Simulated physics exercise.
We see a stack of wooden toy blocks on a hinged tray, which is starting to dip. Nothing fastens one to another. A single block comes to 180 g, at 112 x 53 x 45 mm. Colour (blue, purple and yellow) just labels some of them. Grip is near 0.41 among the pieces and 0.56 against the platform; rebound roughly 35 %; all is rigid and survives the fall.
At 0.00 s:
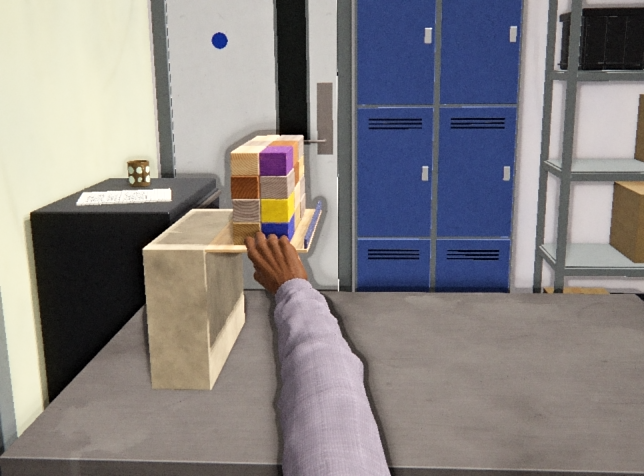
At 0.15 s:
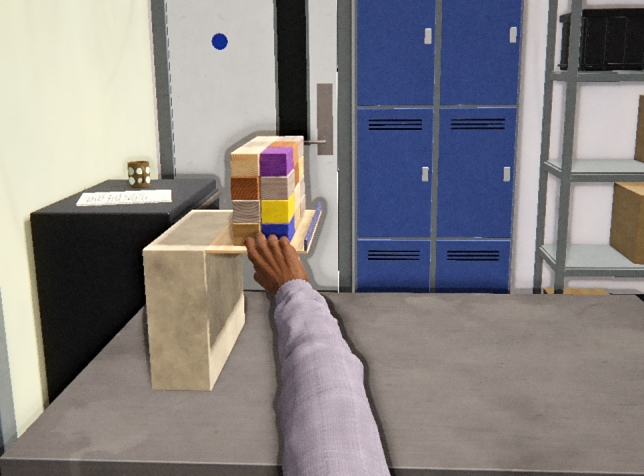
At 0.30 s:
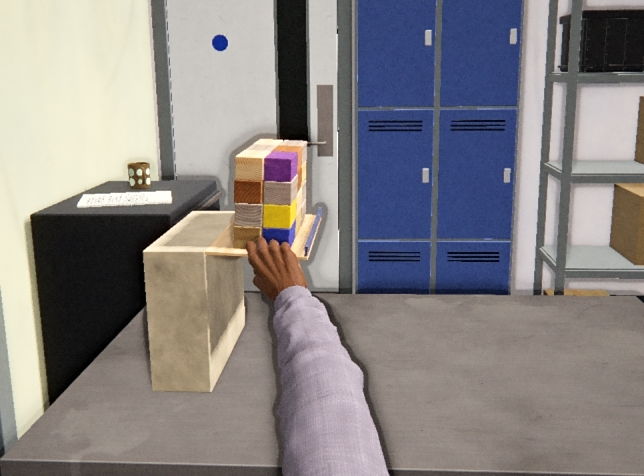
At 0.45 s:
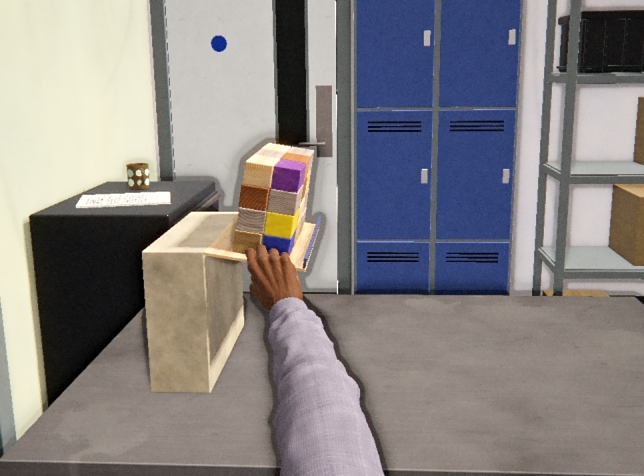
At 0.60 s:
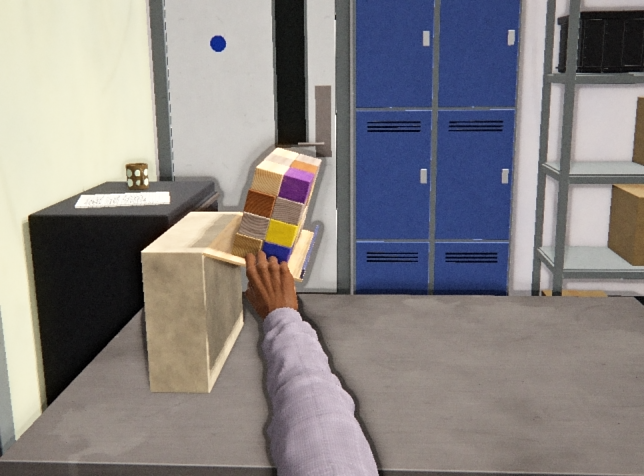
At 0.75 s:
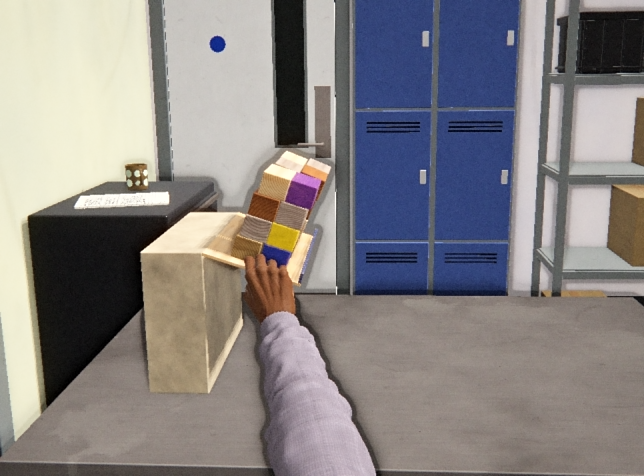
In this clip, a hand in a light sleeve holds the edge of a tray beside an upright wooden box, and the tray tilts down to the right as its stack of colored blocks leans and the upper blocks shift slightly.
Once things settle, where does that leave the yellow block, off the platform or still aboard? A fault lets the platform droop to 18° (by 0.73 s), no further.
The yellow block goes over the edge.
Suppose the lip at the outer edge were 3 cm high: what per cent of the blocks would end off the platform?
In that case 60 per cent.
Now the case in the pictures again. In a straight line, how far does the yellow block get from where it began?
Some 34 cm.
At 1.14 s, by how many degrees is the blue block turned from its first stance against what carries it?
Some 0°.
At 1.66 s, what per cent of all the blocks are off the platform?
By then 60 per cent.
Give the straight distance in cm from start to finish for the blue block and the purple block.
Moved: Blue 6, purple 58.
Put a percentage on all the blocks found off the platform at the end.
About 60 per cent.
Around 0.92 s, slope 18°; 4 of the 24 blocks off the platform; yellow block displaced 7 mm; purple block displaced 28 mm.
Around 1.14 s, slope 18°; 10 of the 24 blocks off the platform; yellow block displaced 12 mm; purple block displaced 40 mm.
Around 1.66 s, slope 18°; 15 of the 24 blocks off the platform; yellow block on its side; purple block tipped 59°, 25 cm lower.
Finally (2.1 s), slope 18°; 15 of the 24 blocks off the platform; yellow block tipped 18°, 27 cm lower; purple block upside down; blue block tipped 55°. Seen by the last camera, middles, yellow block near (296, 371), purple block near (472, 391).
